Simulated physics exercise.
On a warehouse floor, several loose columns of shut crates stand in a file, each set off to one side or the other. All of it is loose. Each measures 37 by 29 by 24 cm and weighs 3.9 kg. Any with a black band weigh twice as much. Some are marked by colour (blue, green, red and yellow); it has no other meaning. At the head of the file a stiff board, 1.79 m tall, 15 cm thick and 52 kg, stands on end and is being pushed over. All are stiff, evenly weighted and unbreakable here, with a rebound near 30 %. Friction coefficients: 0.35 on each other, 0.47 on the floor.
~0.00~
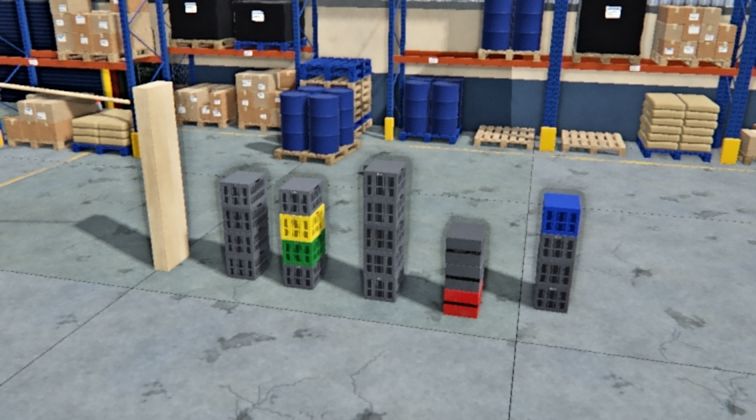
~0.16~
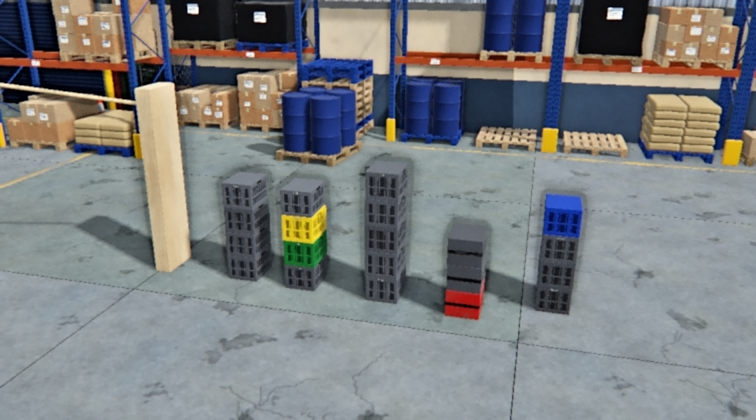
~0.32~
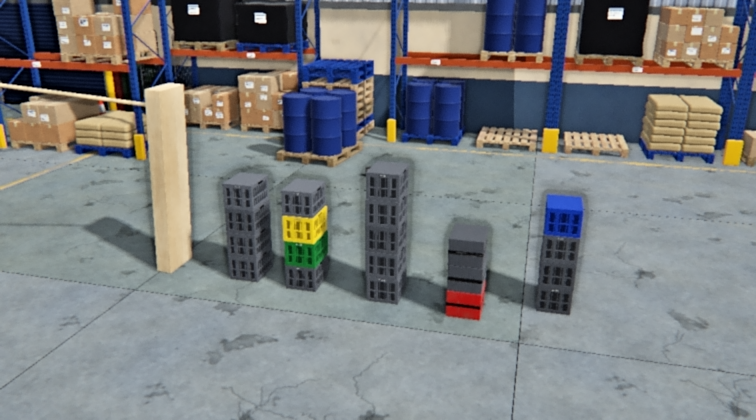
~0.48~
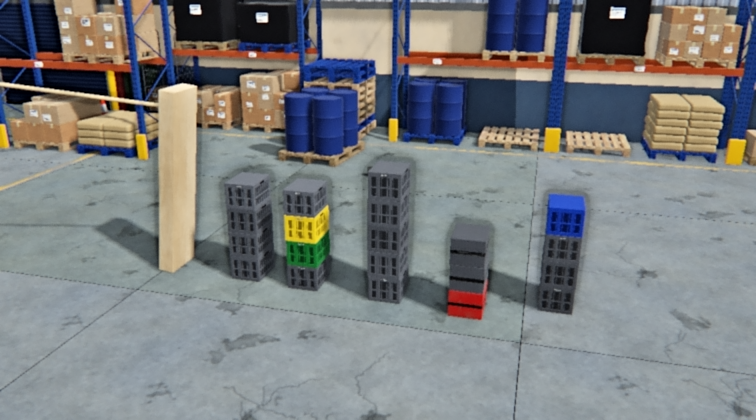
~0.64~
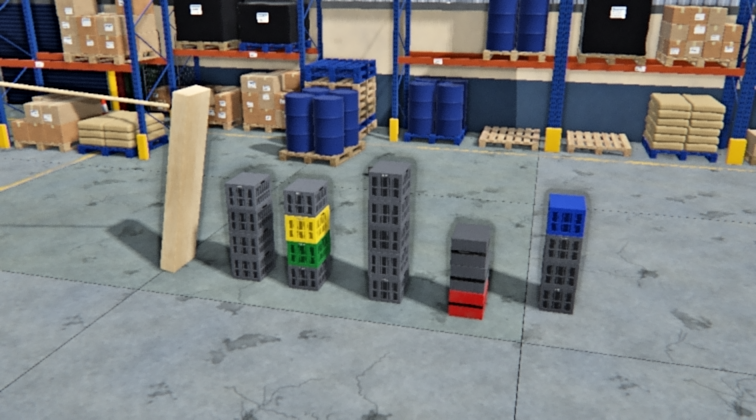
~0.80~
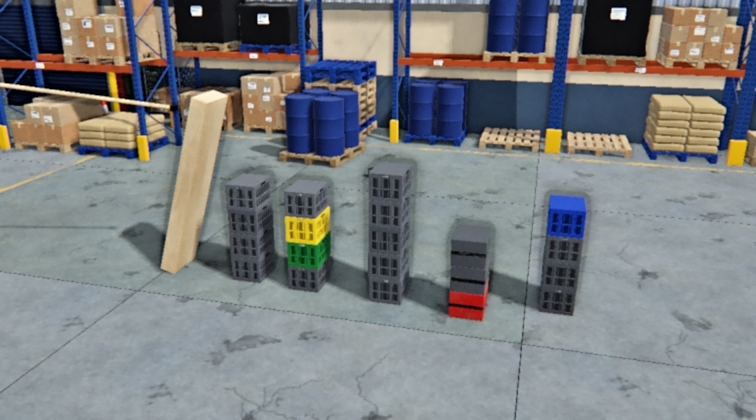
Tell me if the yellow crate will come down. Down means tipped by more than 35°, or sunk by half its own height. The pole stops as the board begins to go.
It drops.
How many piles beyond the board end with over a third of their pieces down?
4 in all.
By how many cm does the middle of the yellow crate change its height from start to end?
About 25 cm lower.
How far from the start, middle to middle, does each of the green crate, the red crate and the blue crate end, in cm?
Green 50, red 0, blue 10.
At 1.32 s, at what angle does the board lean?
About 50°.
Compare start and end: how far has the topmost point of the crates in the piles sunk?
Roughly 20 cm.
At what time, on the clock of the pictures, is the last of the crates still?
Near 3.5 s.
After 1.32 s, board 49° from upright; none of the 20 crates down, 7 disturbed; yellow crate leaning 4°; green crate leaning 3°.
After 1.62 s, board 65° from upright; 3 of the 20 crates down; yellow crate leaning 10°, 11 cm lower; green crate leaning 29°.
After 2.22 s, board 70° from upright; 10 of the 20 crates down; yellow crate 24 cm lower; green crate on its side.
At rest (3.8 s), board 70° from upright; 12 of the 20 crates down; yellow crate 24 cm lower; green crate on its side; blue crate shifted 57 mm. As the last picture would show them, middles, yellow crate near (398, 258), green crate near (360, 275).
